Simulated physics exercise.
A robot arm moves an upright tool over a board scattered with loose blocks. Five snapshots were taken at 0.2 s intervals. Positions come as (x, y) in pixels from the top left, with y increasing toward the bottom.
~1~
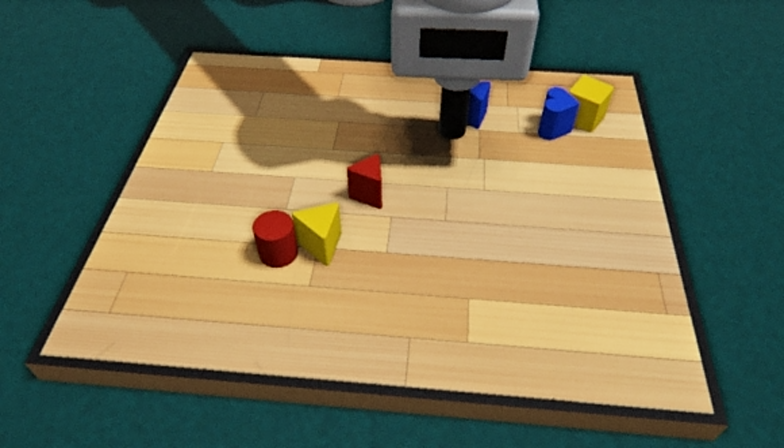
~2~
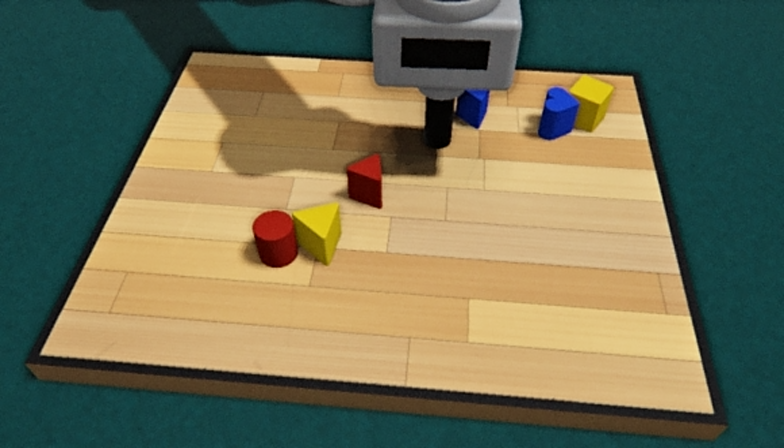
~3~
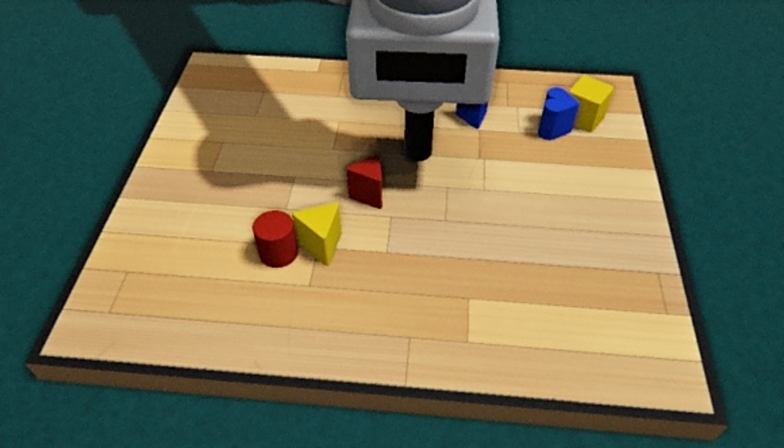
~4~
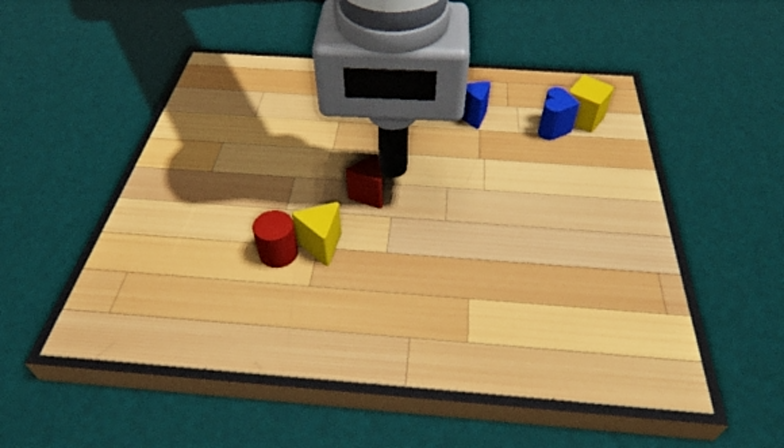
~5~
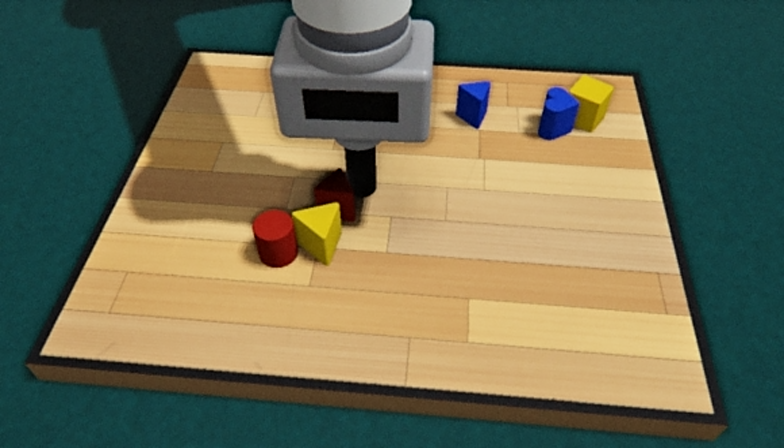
A robot arm moves down and left across the board and pushes the red triangle left.
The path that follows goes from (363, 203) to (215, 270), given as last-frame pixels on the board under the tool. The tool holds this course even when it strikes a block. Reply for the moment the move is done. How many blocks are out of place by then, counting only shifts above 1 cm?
Two move.
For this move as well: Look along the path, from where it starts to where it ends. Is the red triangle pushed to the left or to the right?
So, looking from the first point of the path to the last, the red triangle moves rightwards.
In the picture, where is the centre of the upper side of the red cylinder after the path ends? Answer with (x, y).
The centre of its top will be at (218, 268).
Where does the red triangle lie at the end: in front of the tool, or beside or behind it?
My answer is that the red triangle has slipped off.
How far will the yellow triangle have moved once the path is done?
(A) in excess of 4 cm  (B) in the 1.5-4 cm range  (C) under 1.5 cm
The correct letter is C.
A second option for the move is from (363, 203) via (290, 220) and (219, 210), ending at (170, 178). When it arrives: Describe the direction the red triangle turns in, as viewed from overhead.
Counterclockwise from above.
The first path, step by step. One third of the way, tool at (315, 209); red triangle at (283, 200).
Two thirds of the way, tool at (263, 232); red cylinder at (243, 246); yellow triangle at (317, 221), turned 10° anticlockwise; red triangle at (239, 205), turned 55° clockwise.
At the end, tool at (210, 256); red cylinder at (218, 268); yellow triangle at (317, 221), turned 10° anticlockwise; red triangle at (231, 207), turned 80° clockwise.
